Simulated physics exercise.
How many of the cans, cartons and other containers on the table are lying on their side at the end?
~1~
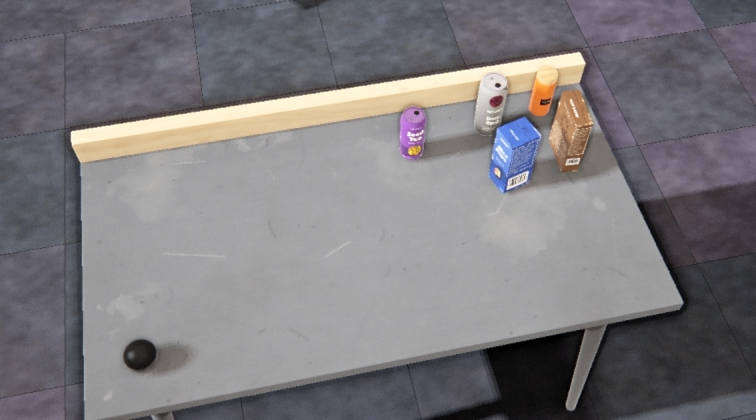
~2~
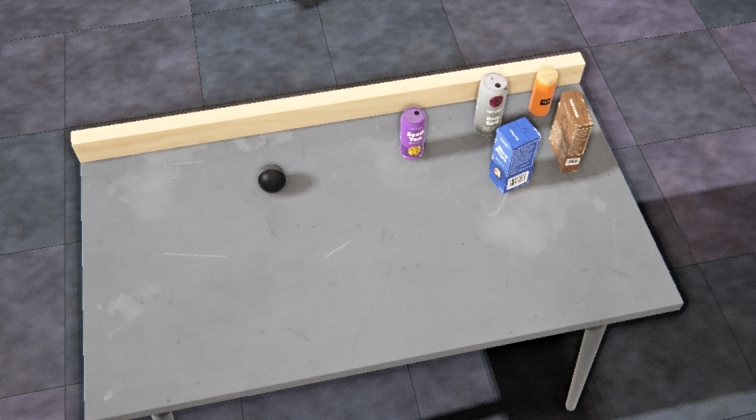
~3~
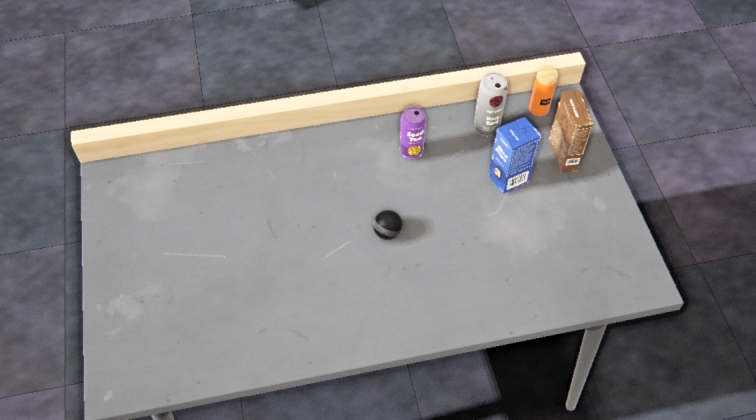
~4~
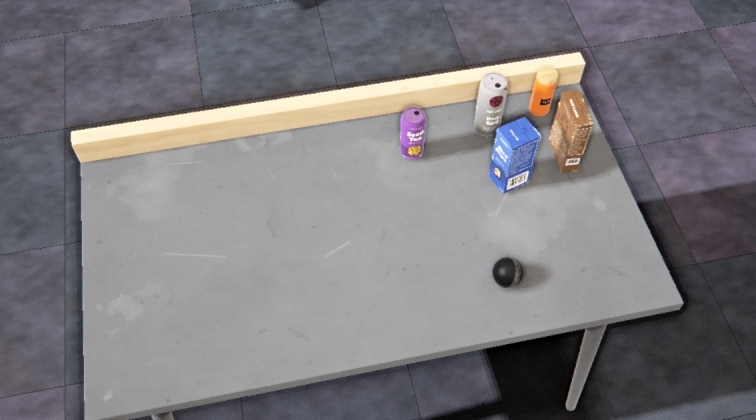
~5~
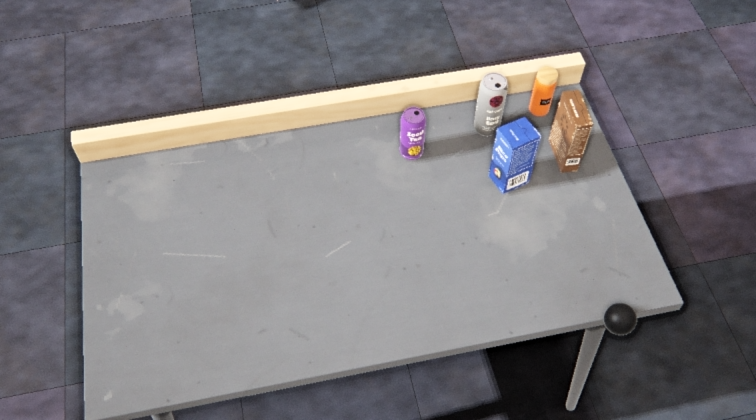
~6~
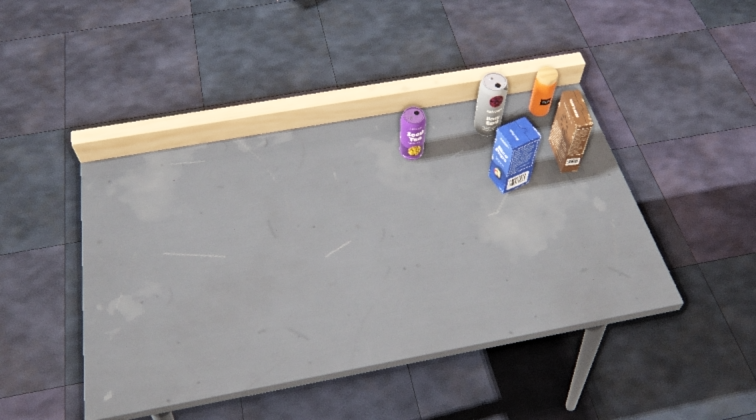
None of them are lying on their side. All five containers are still standing upright at the end.
